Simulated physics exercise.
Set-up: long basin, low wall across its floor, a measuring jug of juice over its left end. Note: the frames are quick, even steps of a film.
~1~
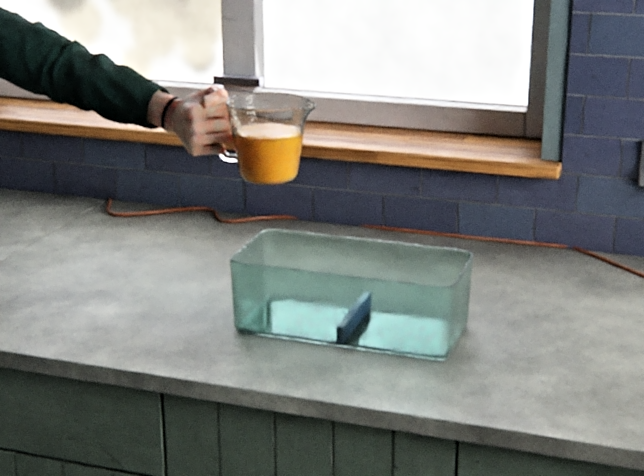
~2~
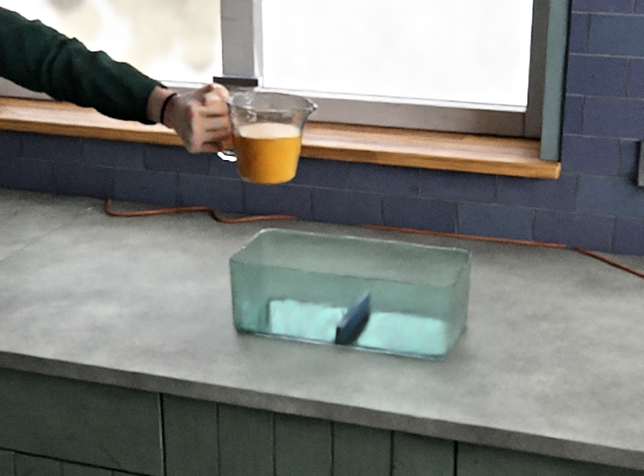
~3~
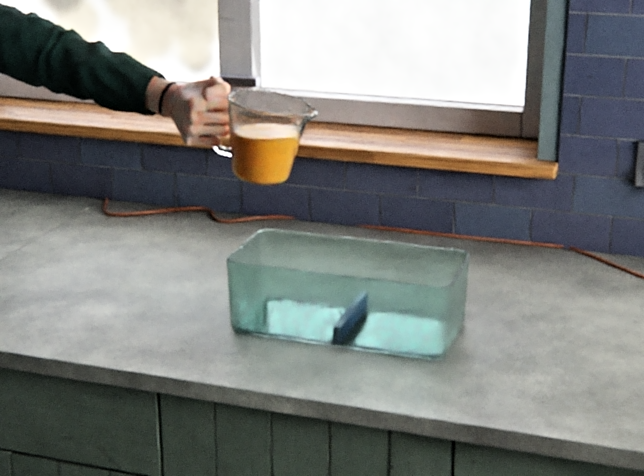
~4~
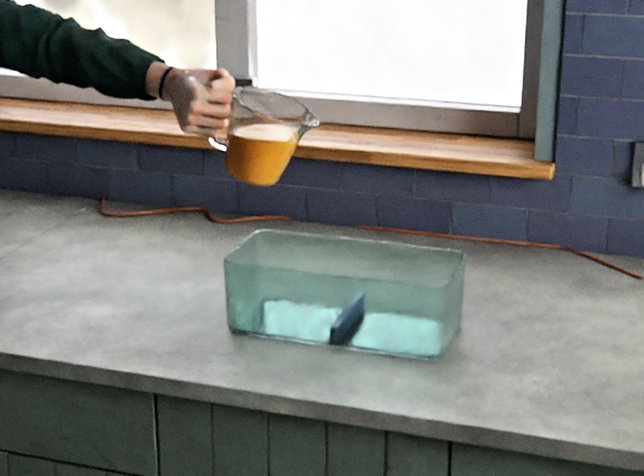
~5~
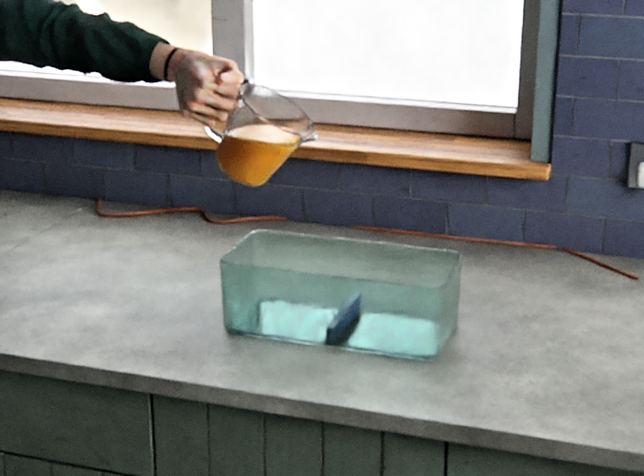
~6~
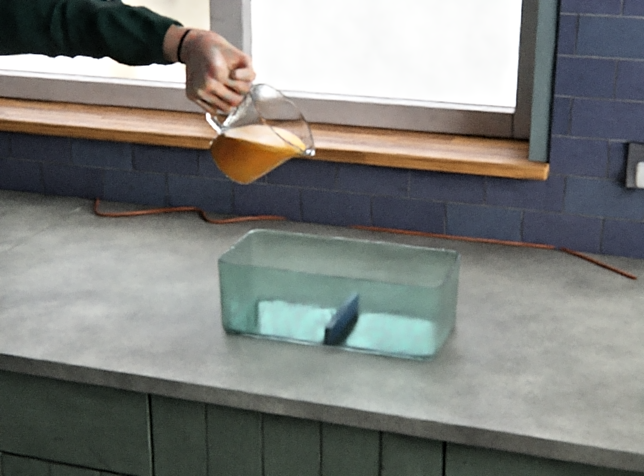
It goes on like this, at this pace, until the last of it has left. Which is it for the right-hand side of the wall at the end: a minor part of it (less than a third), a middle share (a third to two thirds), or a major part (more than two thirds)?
It holds a minor part.
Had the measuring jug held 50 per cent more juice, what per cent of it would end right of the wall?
It comes to 40 per cent or so.
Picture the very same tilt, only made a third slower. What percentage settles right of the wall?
I'd estimate about 35 percent ends up there.
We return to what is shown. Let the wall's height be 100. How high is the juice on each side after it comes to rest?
50 left, 10 right, give or take.
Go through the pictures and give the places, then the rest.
It leans 0°; its right rim is at (316, 106); the juice meets the walls at (238, 128) and (301, 133); the long basin's rim runs from (247, 245) to (464, 270); the wall's top is at (355, 309), in the first frame.
It leans 2°; its right rim is at (316, 108); the juice meets the walls at (238, 128) and (300, 133), in the second frame.
It leans 9°; its right rim is at (317, 114); the juice meets the walls at (236, 128) and (299, 134), in the third frame.
It leans 19°; its right rim is at (318, 125); the juice meets the walls at (234, 130) and (298, 136), in the fourth frame.
It leans 31°; its right rim is at (317, 139); the juice meets the walls at (229, 132) and (299, 139), in the fifth frame.
It leans 46°; its right rim is at (315, 155); the juice meets the walls at (220, 133) and (304, 145), in the sixth frame.
A moment on, the tilt is 106° and 44 per cent is still to pour, 16 is left of the wall and 1 right of it.
Next, the tilt is 111° and 5 per cent is still to pour, 76 is left of the wall and 9 right of it.
Then the tilt is 111° and 0 per cent is still to pour, 80 is left of the wall and 11 right of it.
Later the tilt is 111° and 0 per cent is still to pour, 79 is left of the wall and 14 right of it.
At rest 78 per cent lies left of the wall, 16 right of it and 7 outside.
